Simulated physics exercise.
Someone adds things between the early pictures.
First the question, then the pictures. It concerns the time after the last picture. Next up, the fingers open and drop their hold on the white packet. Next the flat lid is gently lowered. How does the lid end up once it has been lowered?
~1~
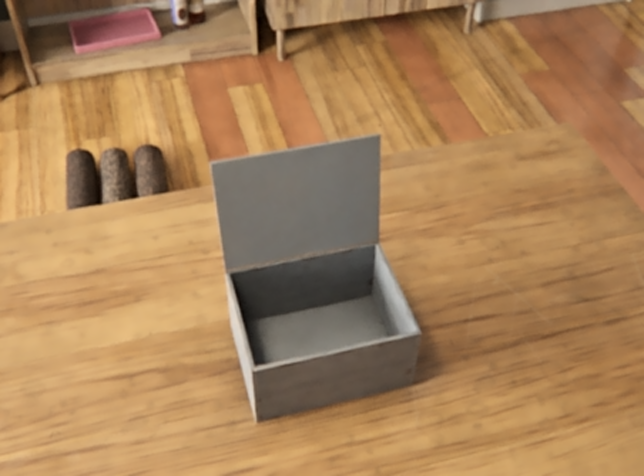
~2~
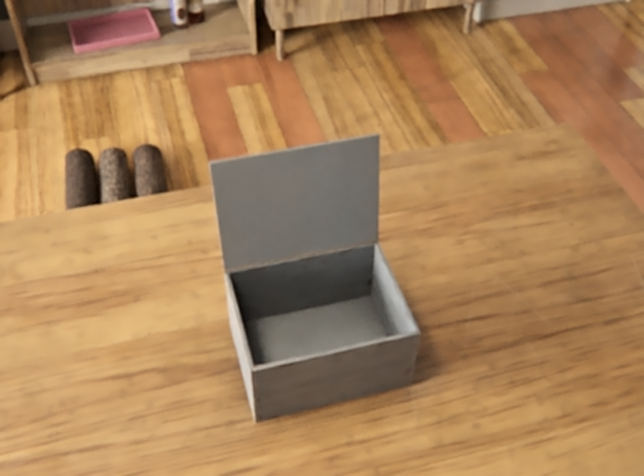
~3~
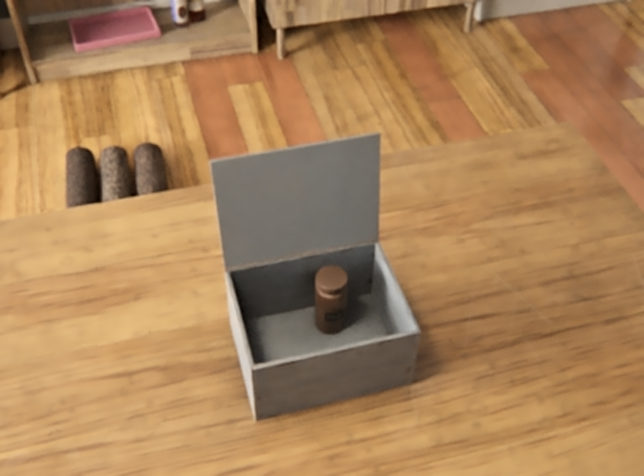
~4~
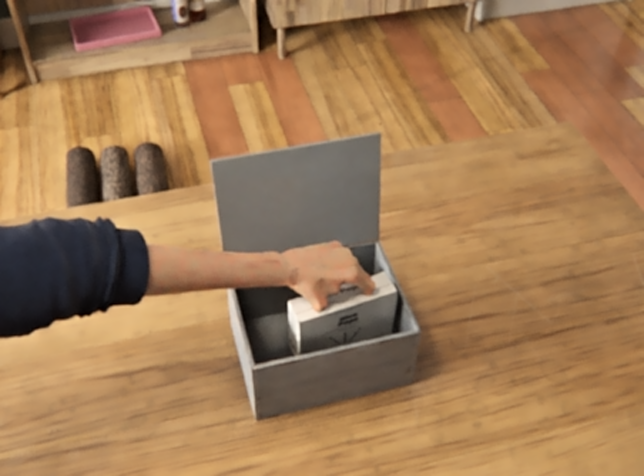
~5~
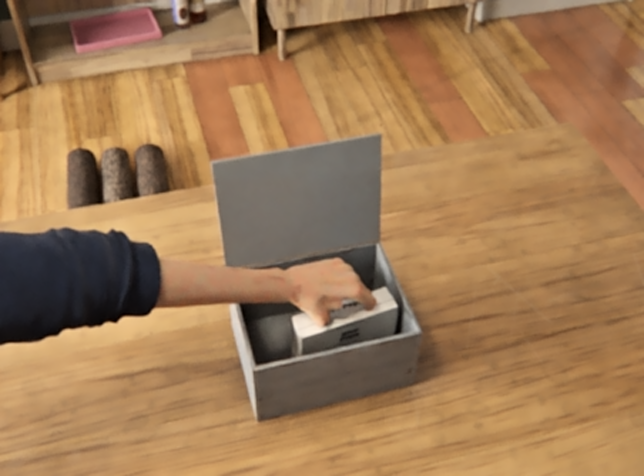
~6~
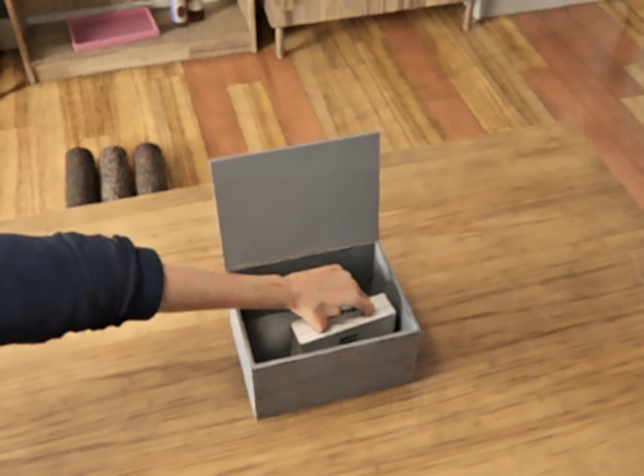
I predict it will fully lower.
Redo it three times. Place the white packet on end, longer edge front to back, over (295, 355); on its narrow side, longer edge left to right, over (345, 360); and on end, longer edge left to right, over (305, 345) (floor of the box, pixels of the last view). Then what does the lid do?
Try one: The lid remains open; try two: It comes all the way down; try three: It remains open.
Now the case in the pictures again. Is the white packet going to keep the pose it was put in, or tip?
Once everything settles, the white packet keeps its original angle.
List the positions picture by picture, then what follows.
In the first frame, the last thing is not in view yet.
In the second frame, the last thing is not in view yet.
In the third frame, the last thing is not in view yet; brown shaker (331, 301).
In the fourth frame, coming down; white packet (342, 318).
In the fifth frame, coming down; white packet (344, 333).
In the sixth frame, in place under the hand; white packet (342, 339).
Then, 1.40 s past the last view, lid 73° above the rim.
Then, 1.90 s past the last view, lid 26° above the rim.
Finally, lid shut; both still in place. Final places as the last picture's camera would see them, white packet near (342, 339).
